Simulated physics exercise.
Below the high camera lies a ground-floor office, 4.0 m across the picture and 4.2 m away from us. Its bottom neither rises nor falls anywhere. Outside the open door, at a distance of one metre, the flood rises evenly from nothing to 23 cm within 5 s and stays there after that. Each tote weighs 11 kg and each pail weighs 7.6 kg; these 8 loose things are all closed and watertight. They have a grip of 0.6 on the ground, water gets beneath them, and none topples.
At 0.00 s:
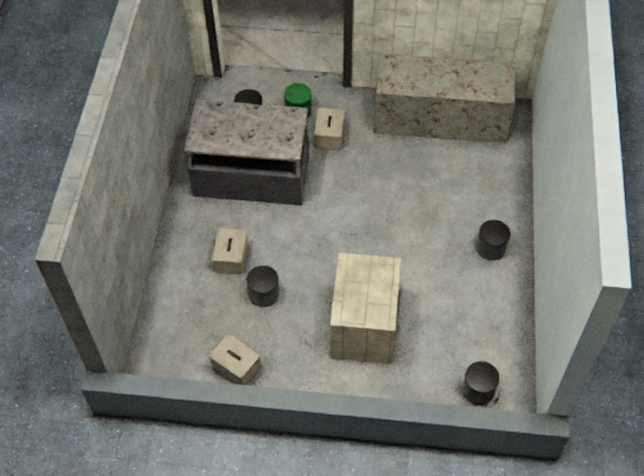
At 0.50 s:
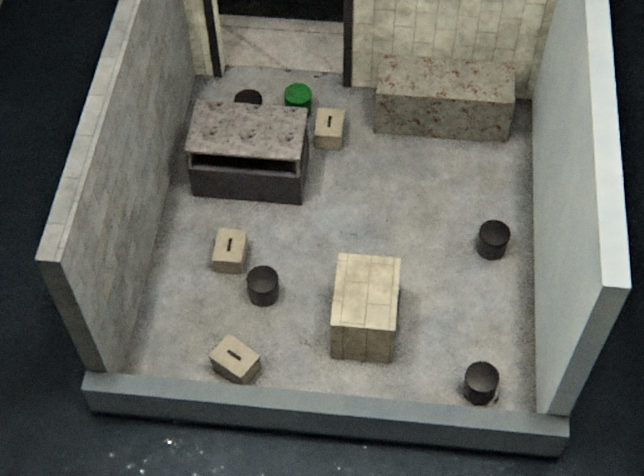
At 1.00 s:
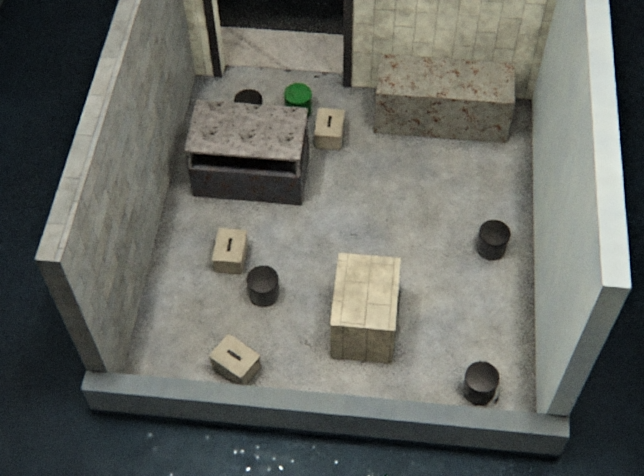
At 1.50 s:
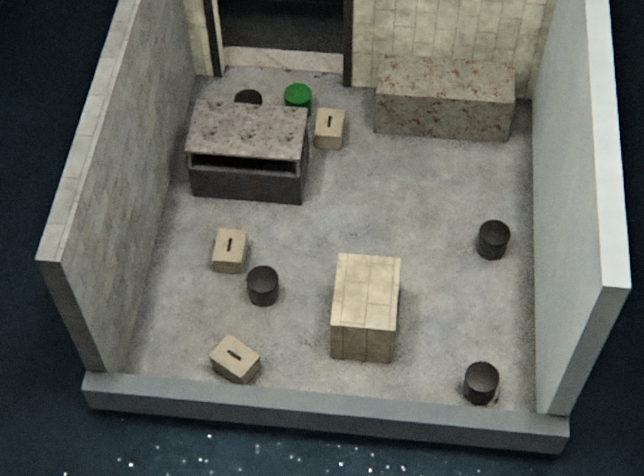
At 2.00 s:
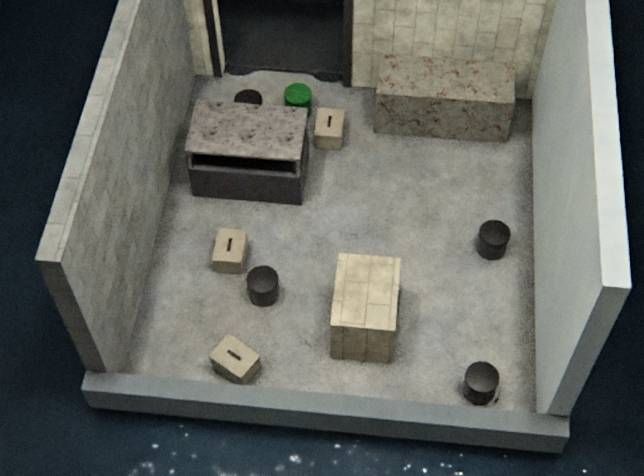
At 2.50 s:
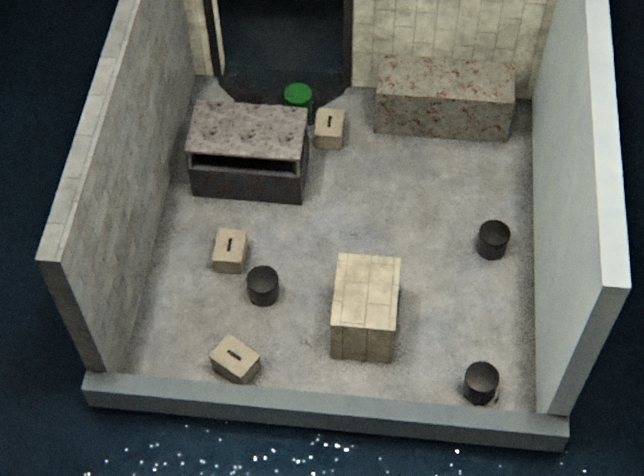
Dark water surrounds a small open-topped room and spreads in through the doorway.
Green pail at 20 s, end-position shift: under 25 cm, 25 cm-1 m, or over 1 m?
Prediction: It relocates a long stretch.
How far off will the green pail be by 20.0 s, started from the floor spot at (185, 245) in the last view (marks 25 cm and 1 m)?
It goes a long way.
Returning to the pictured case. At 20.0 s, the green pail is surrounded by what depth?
I'd say around 16 cm.
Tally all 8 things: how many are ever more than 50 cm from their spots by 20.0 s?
8 in all.
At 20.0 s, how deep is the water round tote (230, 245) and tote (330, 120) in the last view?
First about 20 cm, second about 15 cm.
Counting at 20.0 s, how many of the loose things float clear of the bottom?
At that moment it comes to 8.
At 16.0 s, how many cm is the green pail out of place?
I'd put it at around 350 cm.
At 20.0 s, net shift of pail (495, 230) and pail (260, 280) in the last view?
The first is 200 cm from its start, the second 200 cm.
After 4.0 s the green pail is near (300, 116), 0.3 m from its start, afloat; 1 afloat.
After 9.0 s the green pail is near (371, 256), 2.3 m from its start, aground; 0 afloat.
After 16.0 s the green pail is near (305, 374), 3.5 m from its start, afloat; 8 afloat.
After 20.0 s the green pail is near (296, 238), 2.0 m from its start, afloat; 8 afloat.
